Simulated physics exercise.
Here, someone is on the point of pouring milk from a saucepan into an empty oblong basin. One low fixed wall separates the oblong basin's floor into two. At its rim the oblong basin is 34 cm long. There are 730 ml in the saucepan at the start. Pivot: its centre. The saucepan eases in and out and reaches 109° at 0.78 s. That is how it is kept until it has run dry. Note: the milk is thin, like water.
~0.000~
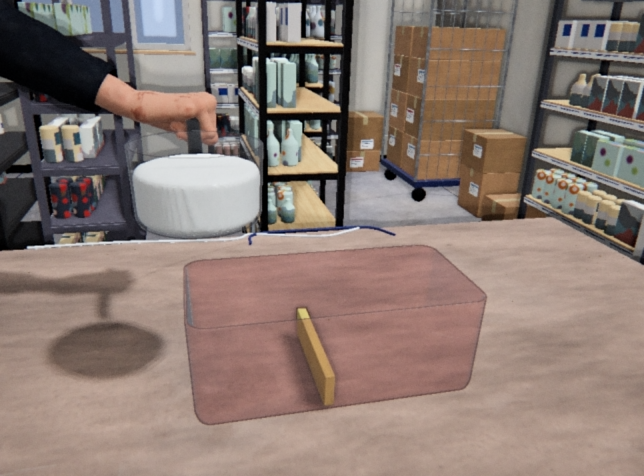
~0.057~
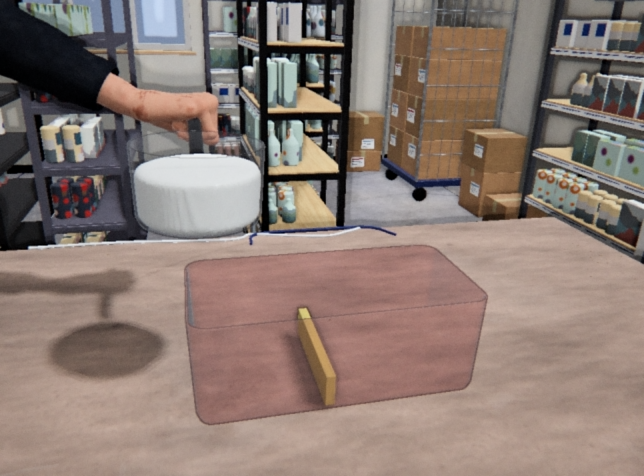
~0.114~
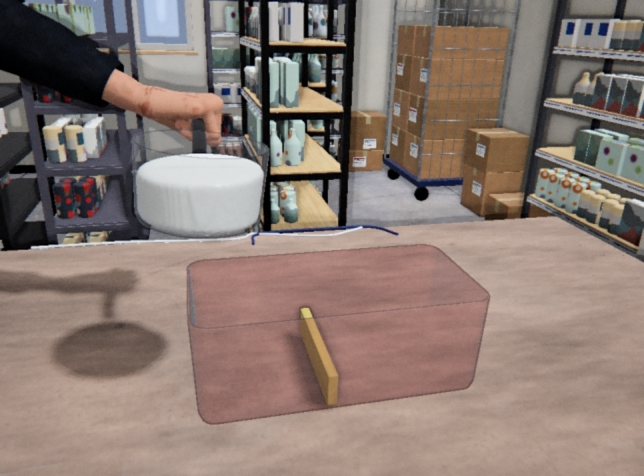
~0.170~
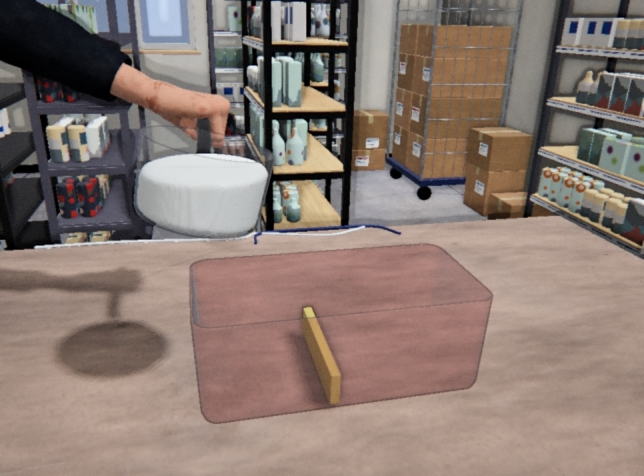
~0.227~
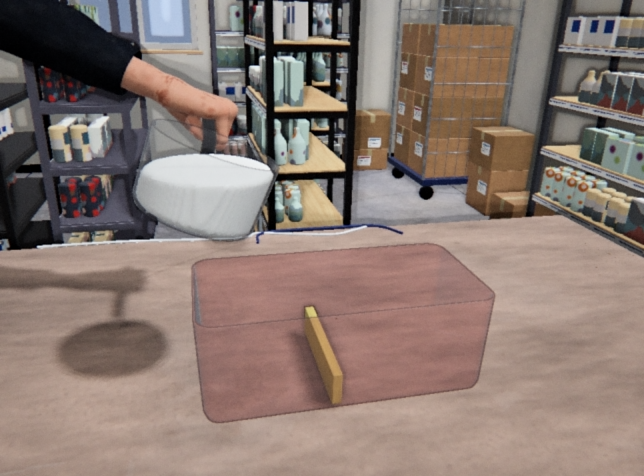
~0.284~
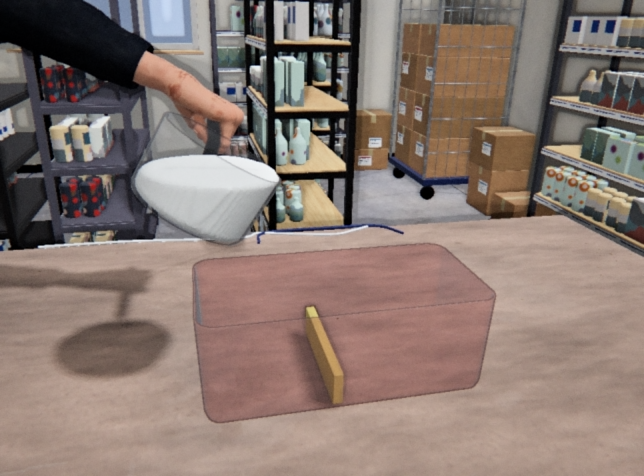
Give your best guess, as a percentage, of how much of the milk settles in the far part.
I would say 41 per cent of it settles there.
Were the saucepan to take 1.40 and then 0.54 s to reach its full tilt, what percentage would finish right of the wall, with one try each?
Roughly 55 per cent the first time and 25 per cent the second.
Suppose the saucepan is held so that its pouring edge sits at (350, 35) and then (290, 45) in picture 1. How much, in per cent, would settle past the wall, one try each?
85 per cent first, 90 per cent second.
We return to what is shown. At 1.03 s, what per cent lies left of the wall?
Left share: Approx. 58 %.
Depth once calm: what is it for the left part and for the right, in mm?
Final levels - left approx 18 mm, right approx 10 mm.
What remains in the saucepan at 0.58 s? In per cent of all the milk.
Remaining: Near 38 % of the total.
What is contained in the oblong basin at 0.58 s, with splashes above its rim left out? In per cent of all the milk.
Near 24 in a hundred.
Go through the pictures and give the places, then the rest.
In the first picture, it leans 0°; its right rim is at (261, 144); the milk meets the walls at (133, 170) and (258, 166); the oblong basin's rim runs from (185, 294) to (458, 271); the wall's top is at (314, 340).
In the second picture, it leans 1°; its right rim is at (263, 145); the milk meets the walls at (134, 170) and (259, 165).
In the third picture, it leans 6°; its right rim is at (267, 150); the milk meets the walls at (138, 168) and (262, 166).
In the fourth picture, it leans 12°; its right rim is at (272, 157); the milk meets the walls at (141, 168) and (267, 167).
In the fifth picture, it leans 21°; its right rim is at (277, 167); the milk meets the walls at (142, 169) and (272, 168).
In the sixth picture, it leans 32°; its right rim is at (278, 180); the milk meets the walls at (138, 169) and (278, 170).
After 0.58 s the tilt is 93° and 38 per cent is still to pour, 10 is left of the wall and 14 right of it.
After 0.80 s the tilt is 109° and 7 per cent is still to pour, 46 is left of the wall and 40 right of it.
After 1.03 s the tilt is 109° and 0 per cent is still to pour, 58 is left of the wall and 41 right of it.
After 1.28 s the tilt is 109° and 0 per cent is still to pour, 58 is left of the wall and 41 right of it.
In the end 58 per cent lies left of the wall, 41 right of it and 1 outside.
